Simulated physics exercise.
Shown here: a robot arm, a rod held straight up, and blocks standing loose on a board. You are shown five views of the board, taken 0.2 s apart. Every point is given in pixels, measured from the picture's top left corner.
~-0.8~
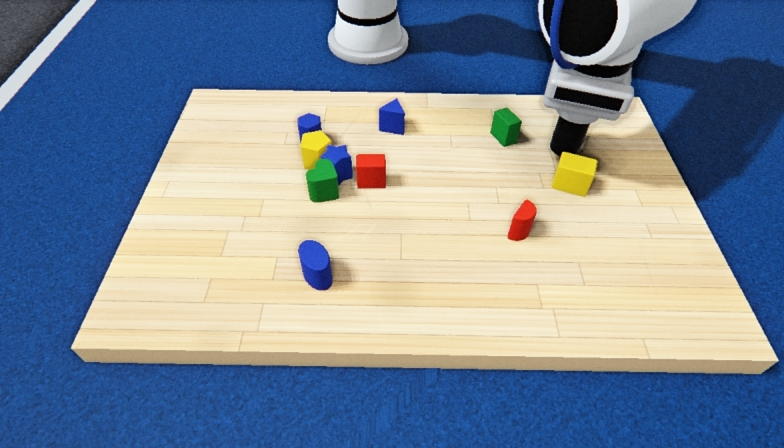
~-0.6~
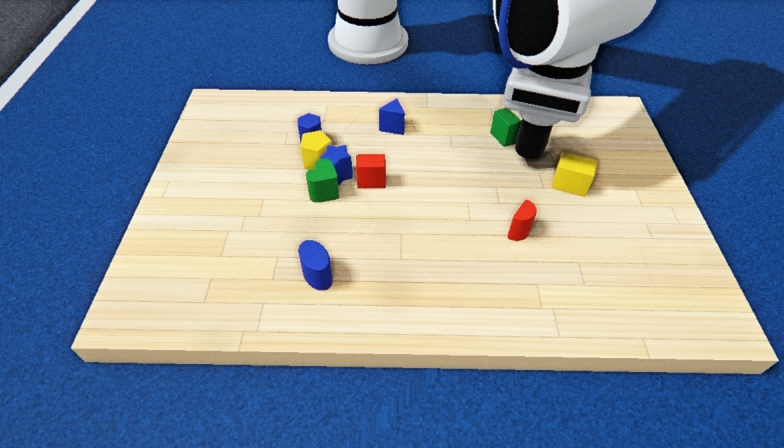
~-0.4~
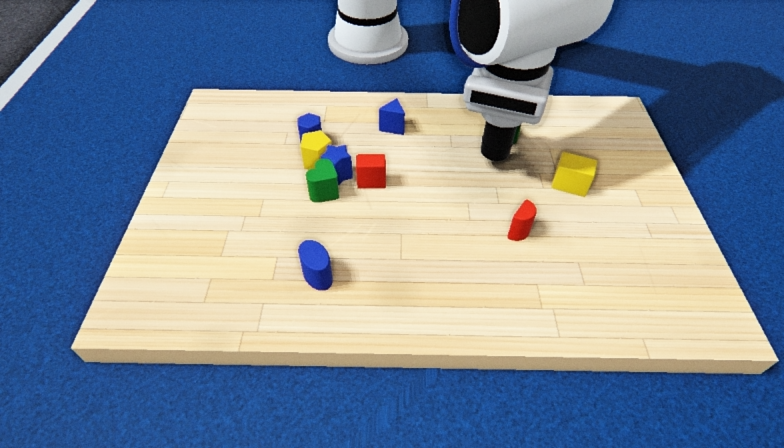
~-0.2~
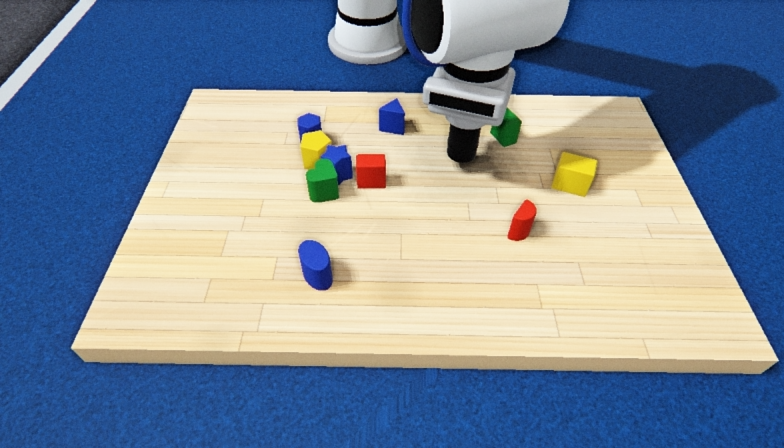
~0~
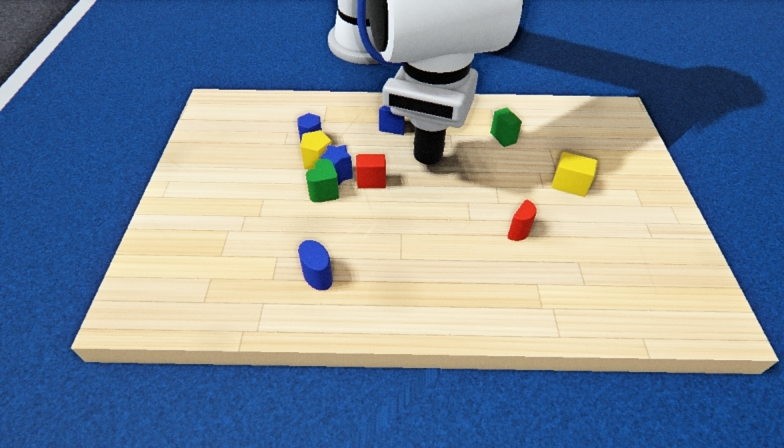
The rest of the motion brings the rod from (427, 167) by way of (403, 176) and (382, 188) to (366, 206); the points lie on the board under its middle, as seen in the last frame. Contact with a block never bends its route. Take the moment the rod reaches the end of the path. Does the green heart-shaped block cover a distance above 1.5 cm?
I'd say yes.
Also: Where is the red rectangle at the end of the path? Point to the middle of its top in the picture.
The centre of its top will be at (332, 176).
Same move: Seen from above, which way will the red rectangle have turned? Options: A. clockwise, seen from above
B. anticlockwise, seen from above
A: Clockwise, seen from above.
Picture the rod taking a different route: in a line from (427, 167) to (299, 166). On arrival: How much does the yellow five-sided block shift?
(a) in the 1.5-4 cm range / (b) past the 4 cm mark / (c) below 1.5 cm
b.
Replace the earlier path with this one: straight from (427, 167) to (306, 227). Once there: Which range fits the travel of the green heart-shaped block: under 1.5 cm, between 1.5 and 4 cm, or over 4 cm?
Net shift: 1.5 to 4 cm.
On the path given first. One third of the way, rod at (403, 164); nothing pushed yet.
Two thirds of the way, rod at (382, 177); yellow five-sided block at (313, 138); green heart-shaped block at (314, 172), turned 35° anticlockwise; blue star at (327, 153), turned 30° clockwise; red rectangle at (350, 168).
At the end, rod at (365, 194); yellow five-sided block at (312, 138); green heart-shaped block at (303, 171), turned 50° anticlockwise; blue star at (324, 154), turned 45° clockwise; red rectangle at (332, 176), turned 50° clockwise.
